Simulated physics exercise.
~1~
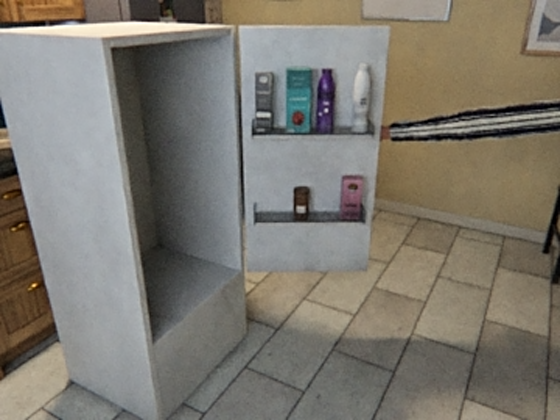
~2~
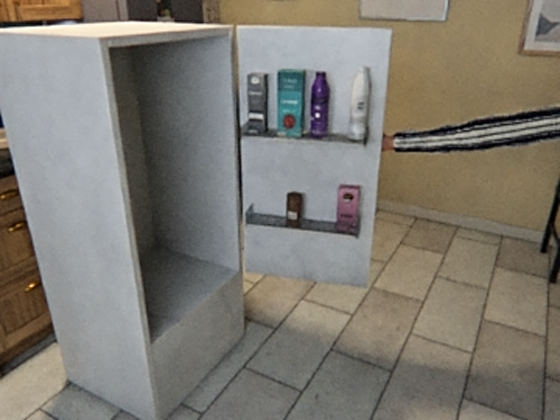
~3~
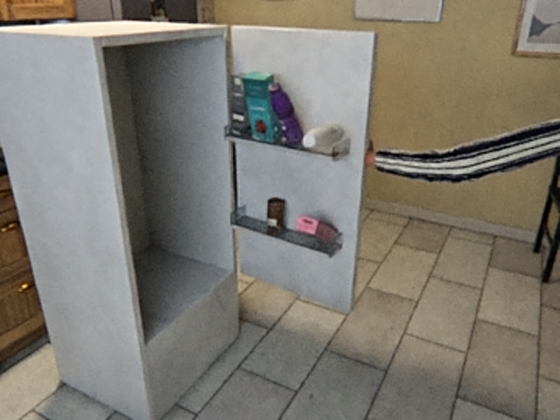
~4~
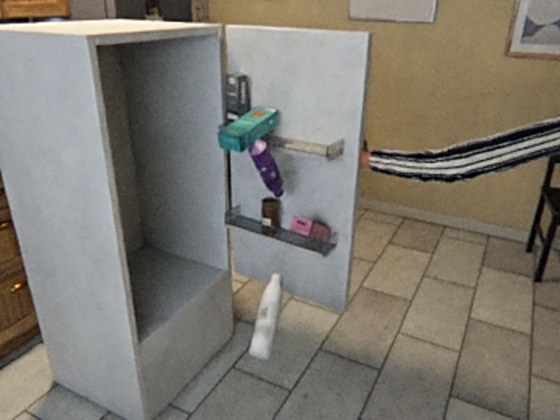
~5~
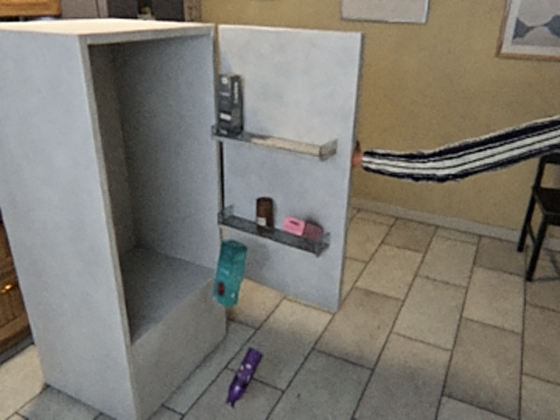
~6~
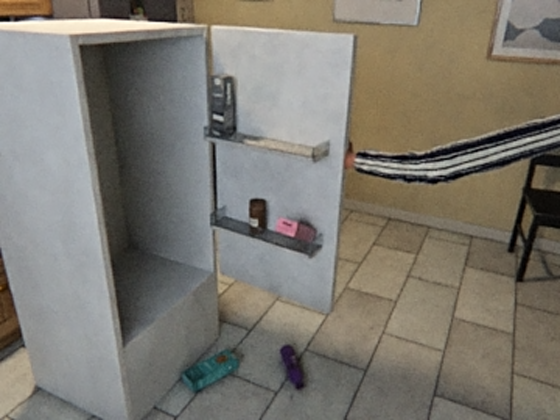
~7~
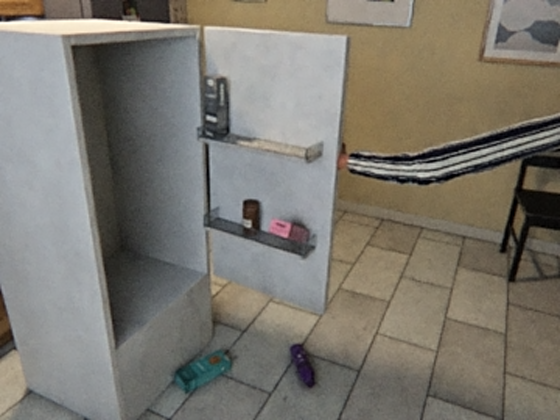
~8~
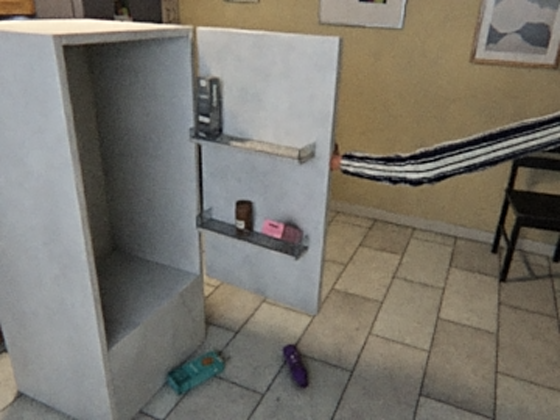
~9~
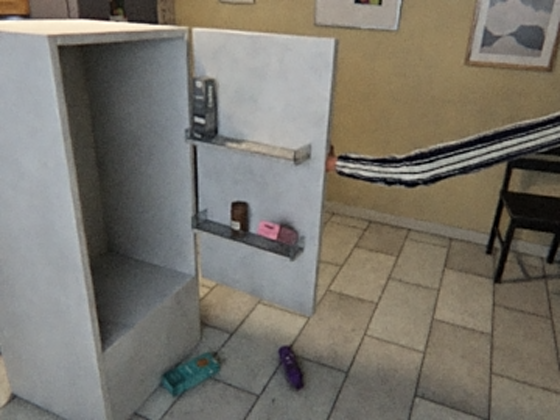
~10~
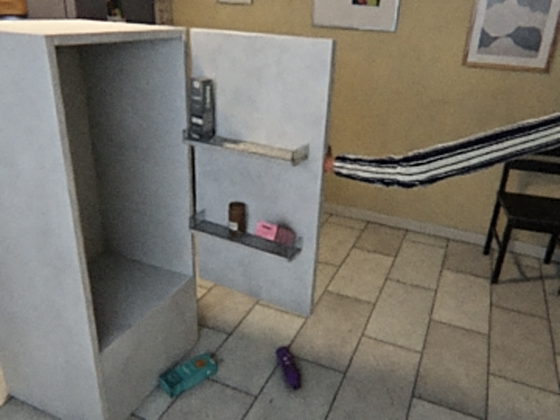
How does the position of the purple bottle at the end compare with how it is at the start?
At the start the purple bottle stands upright on the upper door rack, and at the end it lies on its side on the tiled floor.
A cabinet door swings, stops, and three containers fall from its racks toward the floor.
